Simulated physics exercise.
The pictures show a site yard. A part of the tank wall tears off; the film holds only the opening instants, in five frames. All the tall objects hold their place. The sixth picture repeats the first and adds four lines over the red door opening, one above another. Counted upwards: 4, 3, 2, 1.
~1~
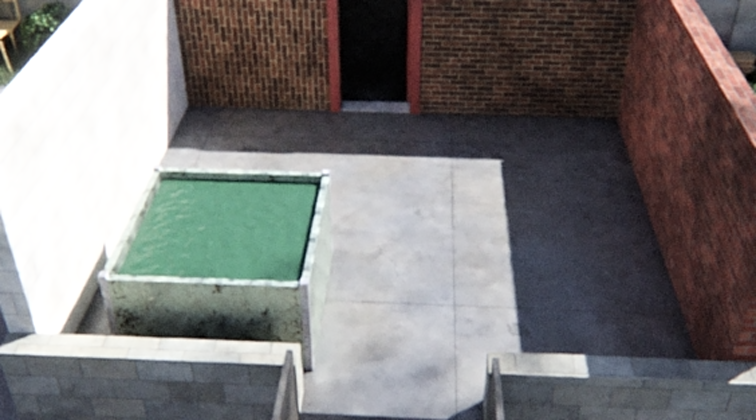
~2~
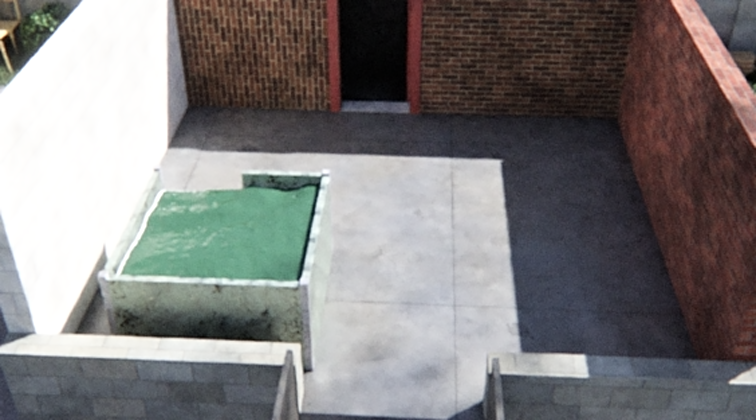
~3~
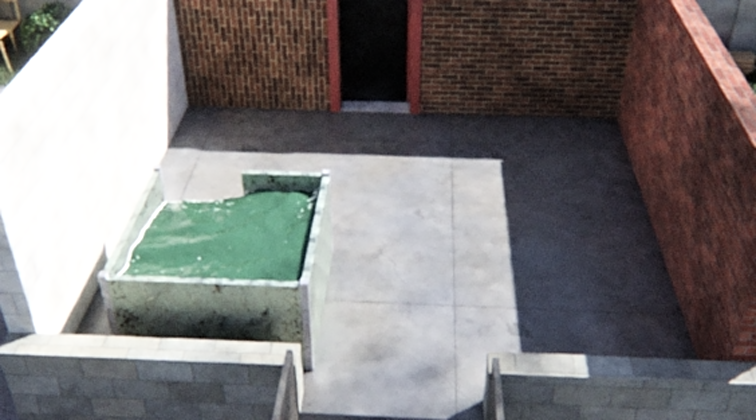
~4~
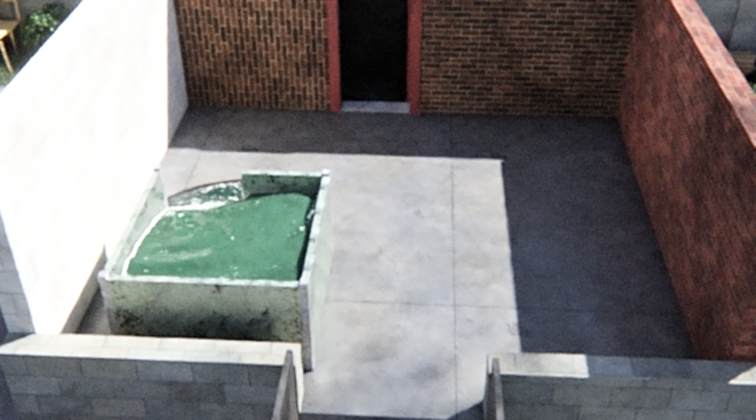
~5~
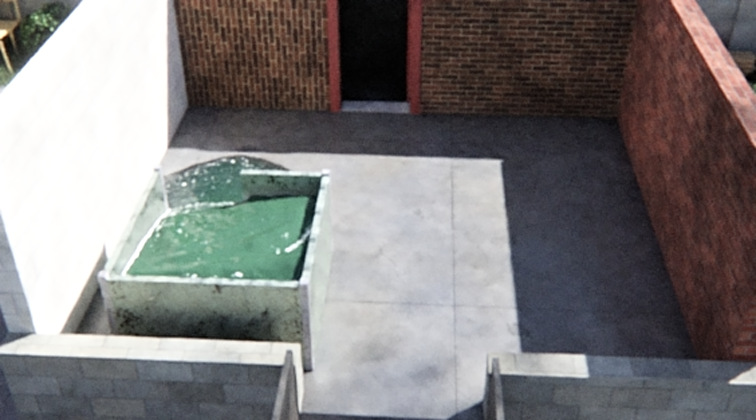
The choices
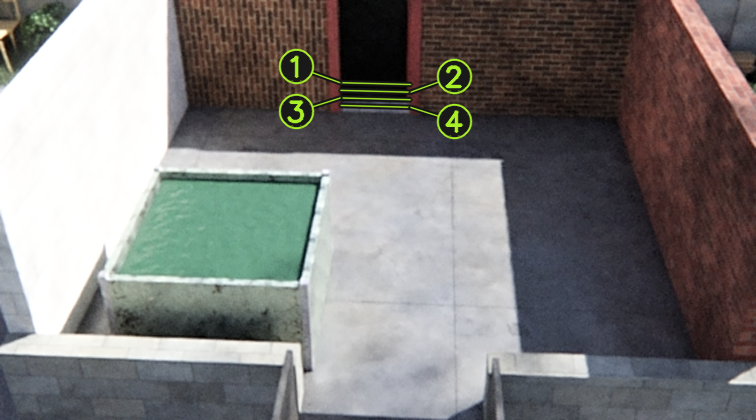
In a walled yard with a red doorway, green water sat still in a tank, then surged up inside it, dropped lower, and splashed out past the back edge, wetting the ground behind.
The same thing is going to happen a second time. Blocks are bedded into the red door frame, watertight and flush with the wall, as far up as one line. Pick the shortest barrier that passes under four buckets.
Line 3.
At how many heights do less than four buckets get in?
Three of the four.
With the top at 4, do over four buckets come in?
Yes.
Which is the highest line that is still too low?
That is line 4.
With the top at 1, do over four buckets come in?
No.
On the marked copy, 1 at (375, 83); 2 at (375, 91); 3 at (375, 98); 4 at (375, 106); from the bottom up 4, 3, 2, 1.
With 1, nothing gets over.
With 2, nothing gets over.
With 3, a splash gets over, under a bucket.
With 4, about 8 bucketfuls get in.
